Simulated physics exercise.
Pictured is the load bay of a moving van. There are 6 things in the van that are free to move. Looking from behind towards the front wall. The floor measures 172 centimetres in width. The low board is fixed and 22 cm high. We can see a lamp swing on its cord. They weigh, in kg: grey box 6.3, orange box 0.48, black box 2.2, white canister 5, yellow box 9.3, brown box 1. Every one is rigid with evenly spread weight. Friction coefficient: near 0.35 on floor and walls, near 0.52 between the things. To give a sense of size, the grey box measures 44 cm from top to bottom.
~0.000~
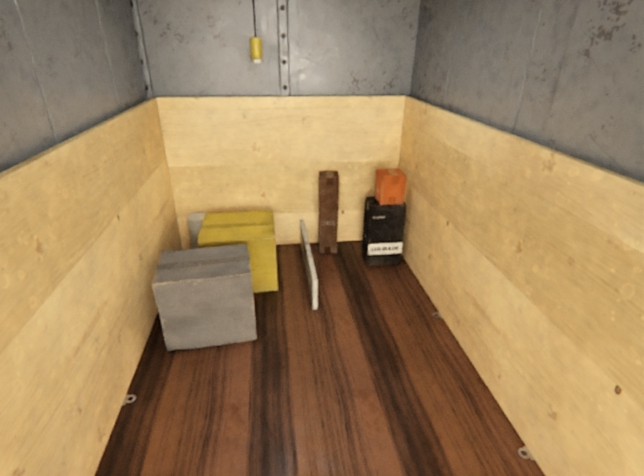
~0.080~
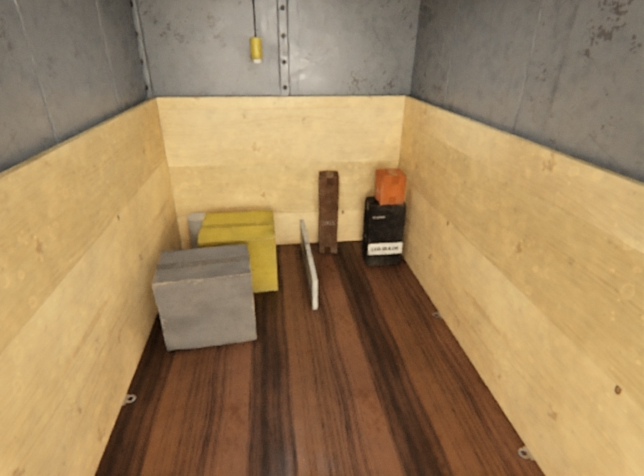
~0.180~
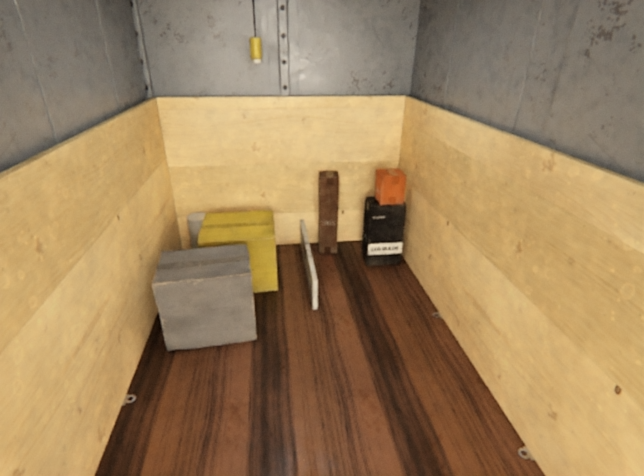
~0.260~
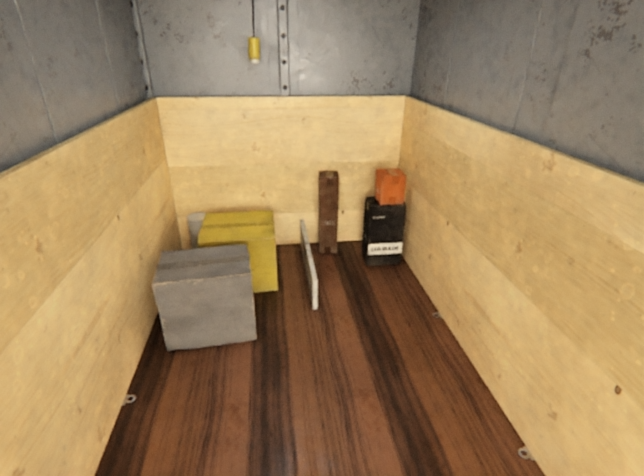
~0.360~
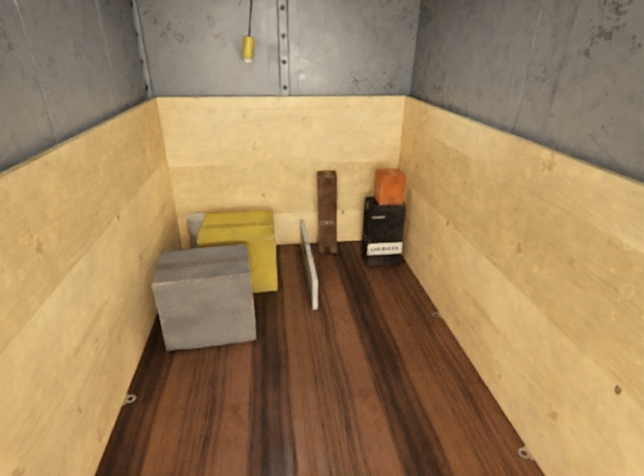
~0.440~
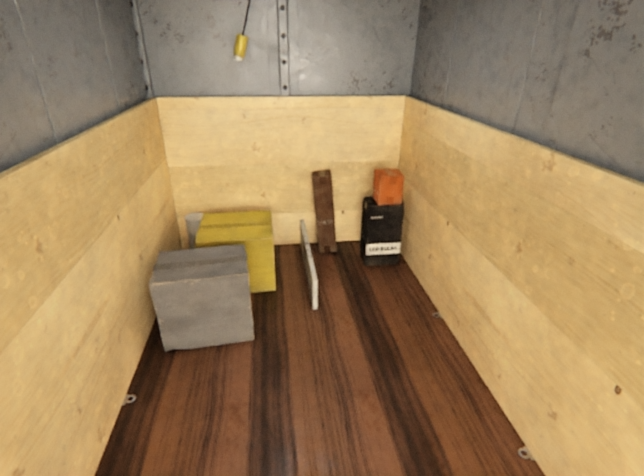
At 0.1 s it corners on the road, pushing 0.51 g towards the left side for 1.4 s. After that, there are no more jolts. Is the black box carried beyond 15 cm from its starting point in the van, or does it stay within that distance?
It does not stay close.
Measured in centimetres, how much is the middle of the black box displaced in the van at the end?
Roughly 42 cm.
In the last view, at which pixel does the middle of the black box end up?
It settles at around (326, 233).
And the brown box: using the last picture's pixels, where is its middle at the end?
Around (244, 245).
Around 0.64 s, force 0.51 g left; black box shifted 9 cm near (371, 231); brown box at 31° to upright; orange box shifted 10 cm.
Around 0.94 s, force 0.51 g left; black box shifted 32 cm near (340, 233); brown box upside down; orange box shifted 36 cm.
Around 1.34 s, force 0.33 g left; orange box now down from where it sat; black box shifted 43 cm near (326, 233); brown box on its side.
Finally (2.1 s), down from where it sat, orange box; on their side or leaning hard in the van, brown box; not toppled but over 15 cm from the start, black box and yellow box; the other 2 still in place (within 15 cm). In the last view, black box near (326, 233).
